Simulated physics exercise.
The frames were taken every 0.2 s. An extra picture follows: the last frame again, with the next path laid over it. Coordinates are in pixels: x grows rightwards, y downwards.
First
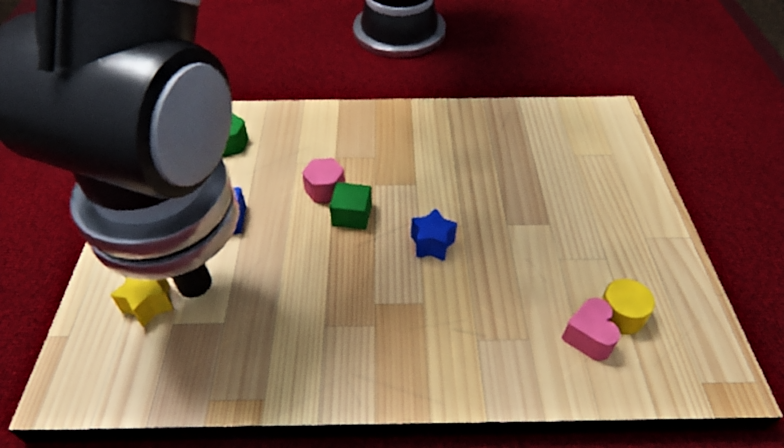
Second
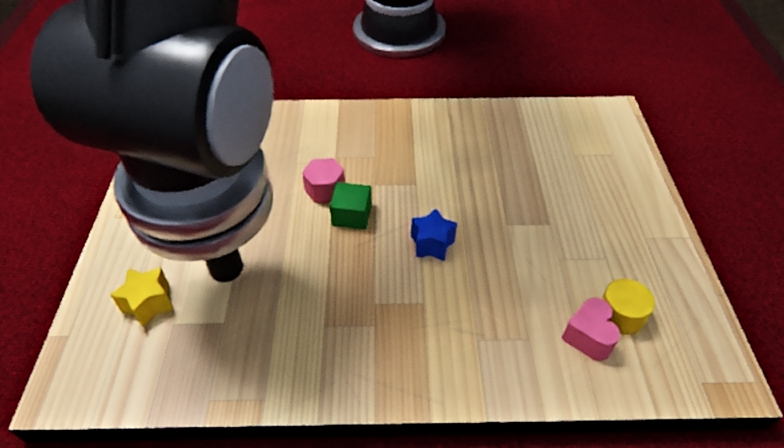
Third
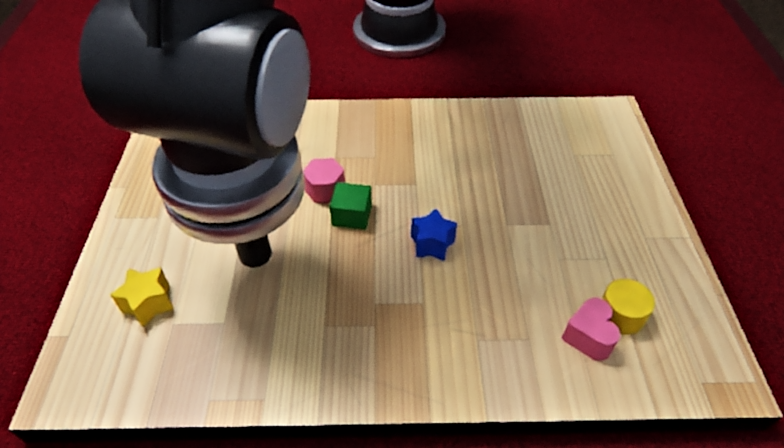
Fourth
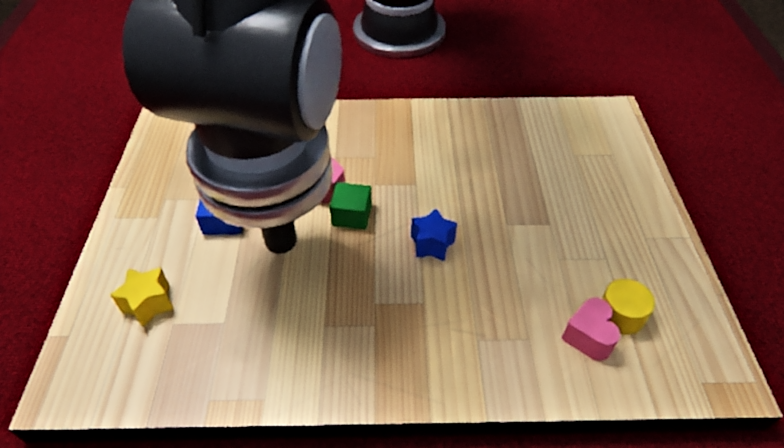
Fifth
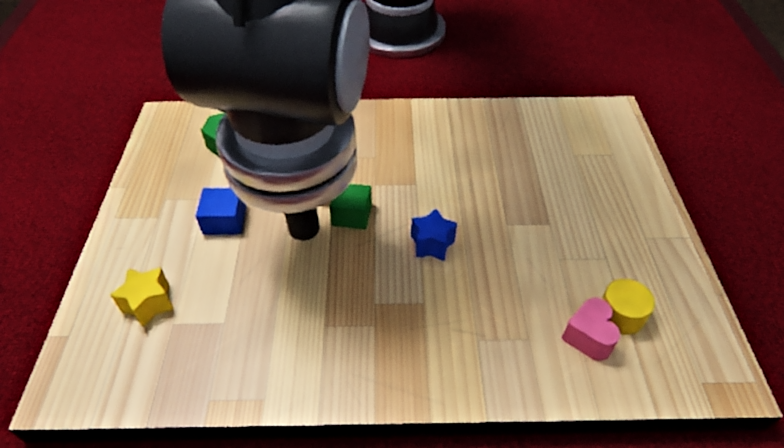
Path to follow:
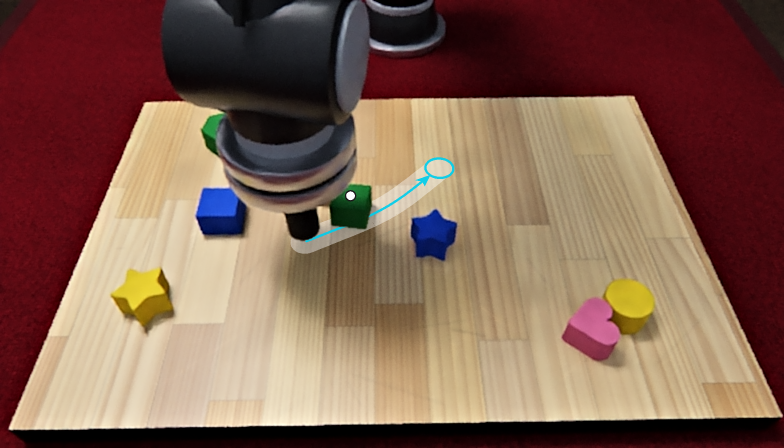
A robot arm glides right and slightly away above a wooden board, moving no blocks.
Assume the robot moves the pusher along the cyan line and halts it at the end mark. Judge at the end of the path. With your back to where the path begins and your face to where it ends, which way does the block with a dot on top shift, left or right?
Displaced left.
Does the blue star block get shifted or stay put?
It stays.
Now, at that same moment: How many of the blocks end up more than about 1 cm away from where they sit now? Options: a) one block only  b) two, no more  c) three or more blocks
The answer is a.
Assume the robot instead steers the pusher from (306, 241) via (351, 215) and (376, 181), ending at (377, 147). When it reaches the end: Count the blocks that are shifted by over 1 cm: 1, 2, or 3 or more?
That makes 1 block.
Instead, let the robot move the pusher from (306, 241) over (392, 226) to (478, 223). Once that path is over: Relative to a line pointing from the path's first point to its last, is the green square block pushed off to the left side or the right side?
Well, taking the path from its start to its end as straight ahead, the green square block moves to the left.
The line goes from (306, 241) over (383, 209) to (439, 168); the dot is on the green square block.
On the path given first. One third of the way, pusher (358, 208); green square block (371, 179).
Two thirds of the way, pusher (404, 183); green square block (383, 160), turned 45° anticlockwise.
At the end, pusher (440, 155); pink six-sided block unmoved; green square block (383, 158), turned 50° anticlockwise; blue star block unmoved.
